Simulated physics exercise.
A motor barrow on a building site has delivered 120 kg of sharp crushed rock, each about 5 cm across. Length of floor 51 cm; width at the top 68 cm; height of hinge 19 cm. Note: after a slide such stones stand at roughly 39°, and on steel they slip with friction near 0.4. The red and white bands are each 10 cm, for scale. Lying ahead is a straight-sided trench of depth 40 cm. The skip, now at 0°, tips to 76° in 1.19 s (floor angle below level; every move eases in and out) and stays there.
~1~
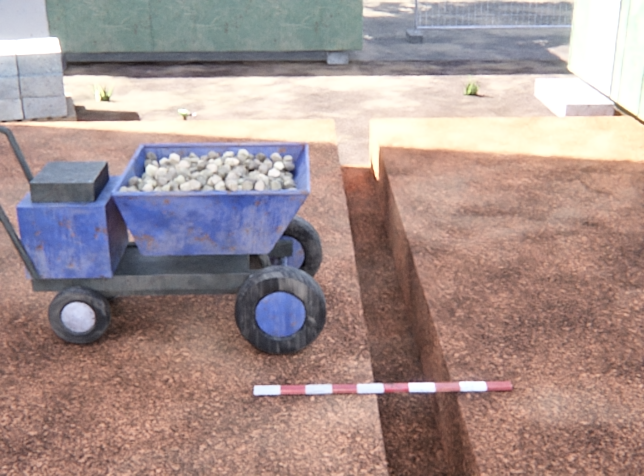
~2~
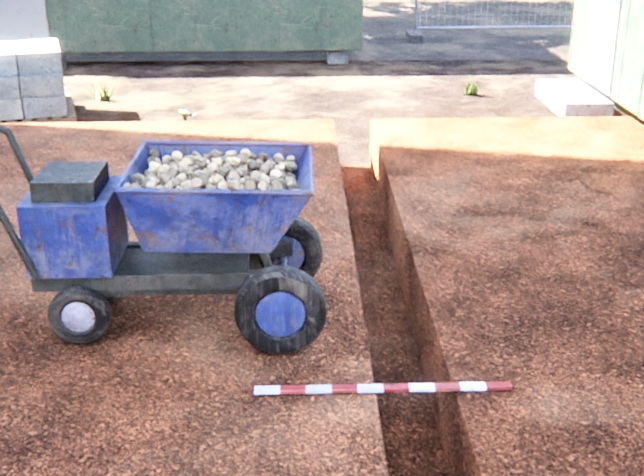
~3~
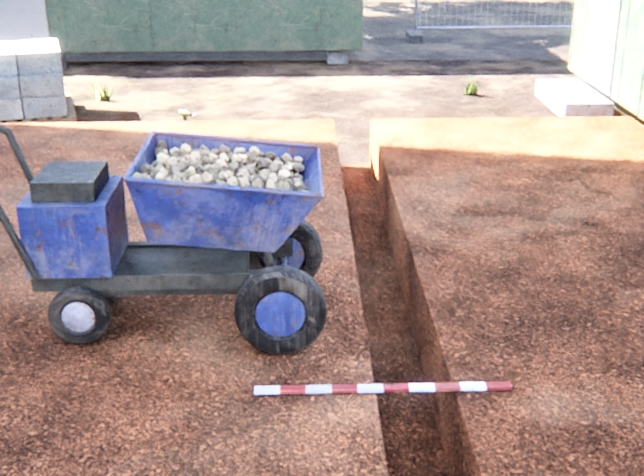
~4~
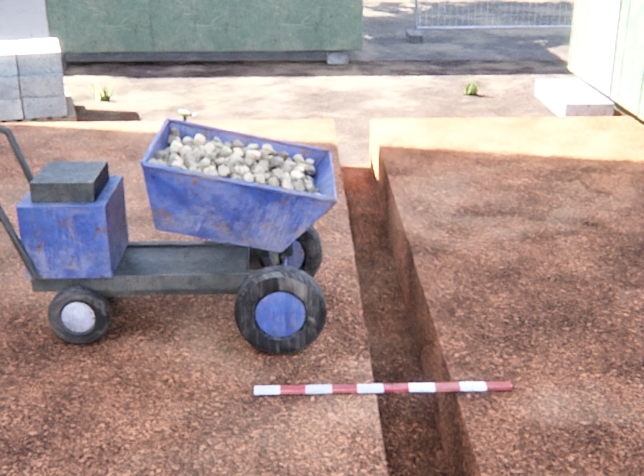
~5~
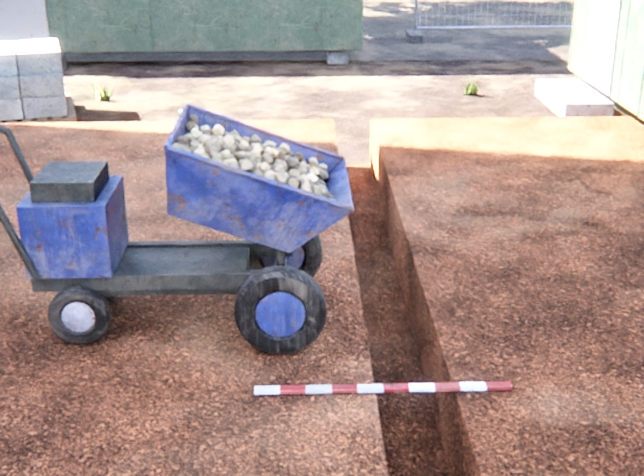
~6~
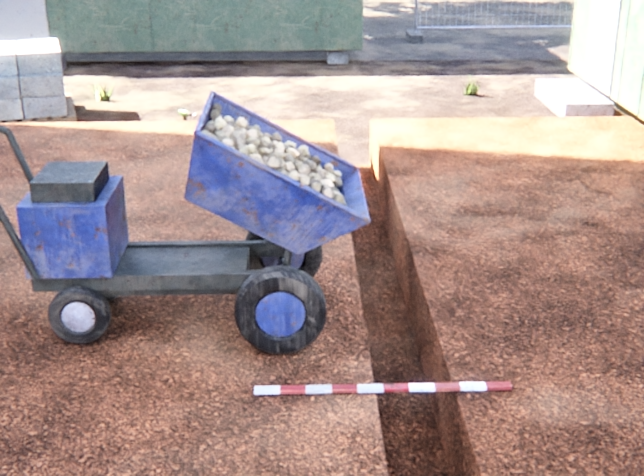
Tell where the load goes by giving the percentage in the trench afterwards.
About 52 per cent of the load is in the trench.
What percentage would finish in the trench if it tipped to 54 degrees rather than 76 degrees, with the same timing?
It would come to about 10 percent.
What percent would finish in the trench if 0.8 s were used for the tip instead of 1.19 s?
That works out at about 40 in a hundred.
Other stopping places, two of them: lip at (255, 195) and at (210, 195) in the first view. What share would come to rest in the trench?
Roughly 85 in a hundred from the first, 55 in a hundred from the second.
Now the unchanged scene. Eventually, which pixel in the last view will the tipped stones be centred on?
Somewhere around (424, 366) in the last picture.
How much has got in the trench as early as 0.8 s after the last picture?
I'd say near 10 per cent at that time.
Then, 0.4 s after the last picture the floor is at 64°, 99 % in the skip, 1 % in the trench; the foremost stones are at (416, 263).
Then, 0.8 s after the last picture the floor is at 76°, 66 % in the skip, 10 % in the trench, 24 % past the trench; the foremost stones are at (519, 317).
Then, 1.1 s after the last picture the floor is at 76°, 37 % in the skip, 23 % in the trench, 40 % past the trench; the foremost stones are at (592, 320).
Then, 3.1 s after the last picture the floor is at 76°, 12 % in the skip, 52 % in the trench, 37 % past the trench; the foremost stones are at (599, 310).
